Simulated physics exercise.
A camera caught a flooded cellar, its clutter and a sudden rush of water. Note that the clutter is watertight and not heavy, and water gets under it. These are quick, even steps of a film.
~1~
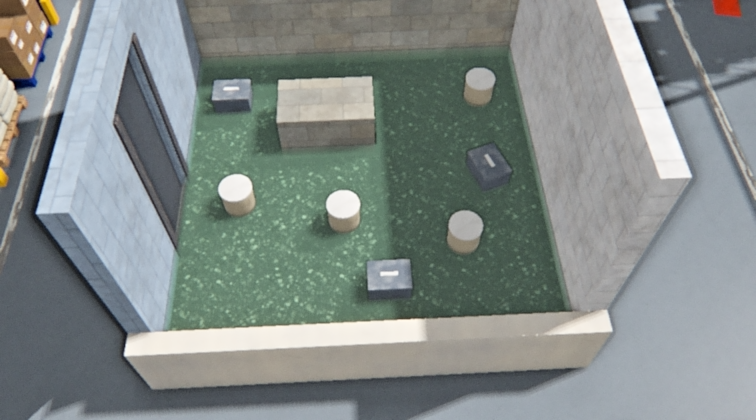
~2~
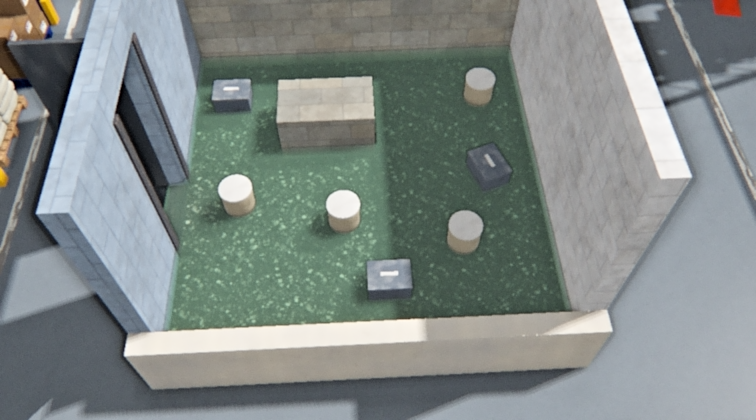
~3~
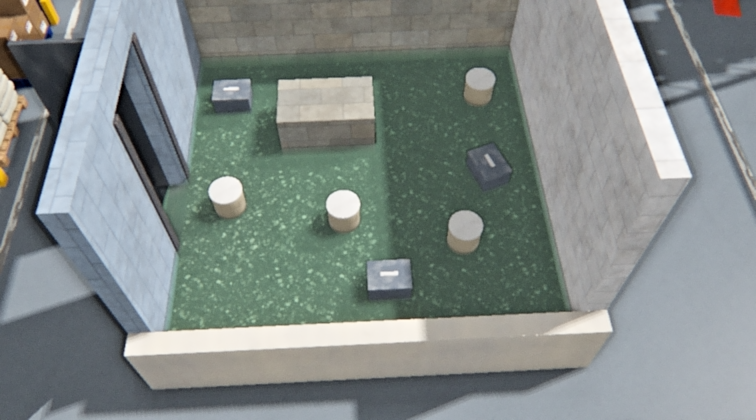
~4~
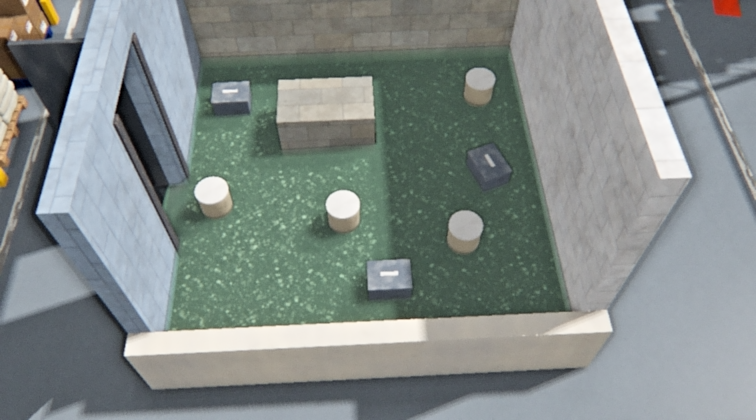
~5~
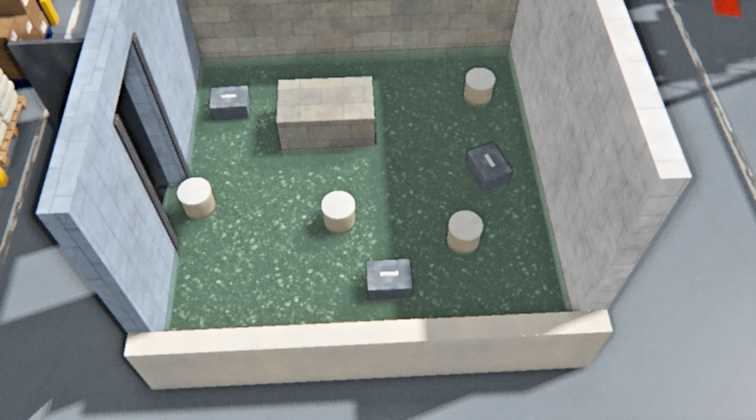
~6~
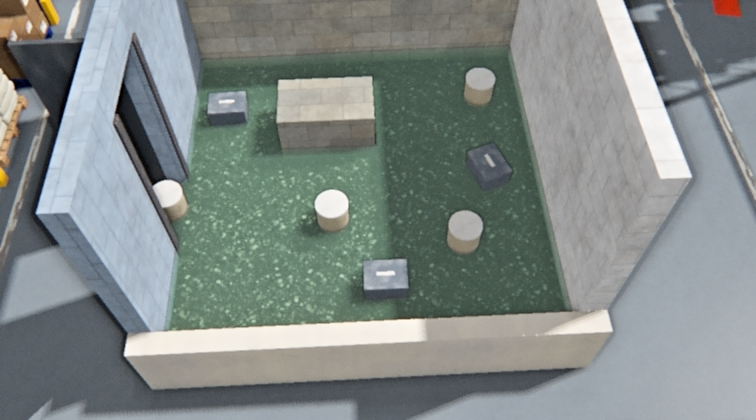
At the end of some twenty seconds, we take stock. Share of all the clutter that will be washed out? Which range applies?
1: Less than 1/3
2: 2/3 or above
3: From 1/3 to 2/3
From 1/3 to 2/3.
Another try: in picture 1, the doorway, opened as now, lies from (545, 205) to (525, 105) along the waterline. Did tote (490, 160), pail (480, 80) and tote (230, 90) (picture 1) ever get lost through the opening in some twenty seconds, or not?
Object one: Leaves; object two: Leaves; object three: Remains.
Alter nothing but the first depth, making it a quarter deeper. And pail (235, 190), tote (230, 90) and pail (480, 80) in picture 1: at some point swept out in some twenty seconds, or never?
Object by object the verdict is leaves, leaves, never escapes.
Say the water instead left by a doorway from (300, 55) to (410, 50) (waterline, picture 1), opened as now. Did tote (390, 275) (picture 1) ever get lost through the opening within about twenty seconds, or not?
Verdict - retained.
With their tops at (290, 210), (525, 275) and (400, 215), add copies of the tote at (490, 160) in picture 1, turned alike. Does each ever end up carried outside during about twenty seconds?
Going one by one, I'd say it leaves, then it doesn't leave, then it leaves.
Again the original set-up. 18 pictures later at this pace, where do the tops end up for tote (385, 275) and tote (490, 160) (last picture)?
Expect the tops close to (305, 274) and (467, 174).
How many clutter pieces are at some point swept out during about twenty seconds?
The figure is 4.
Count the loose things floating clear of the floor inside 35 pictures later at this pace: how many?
That adds up to 4.
A moment on, 1 of 7 are out; 6 afloat.
Next, 2 of 7 are out; 5 afloat.
Later, 3 of 7 are out; 4 afloat.
In the end, 4 of 7 are out; 3 afloat.
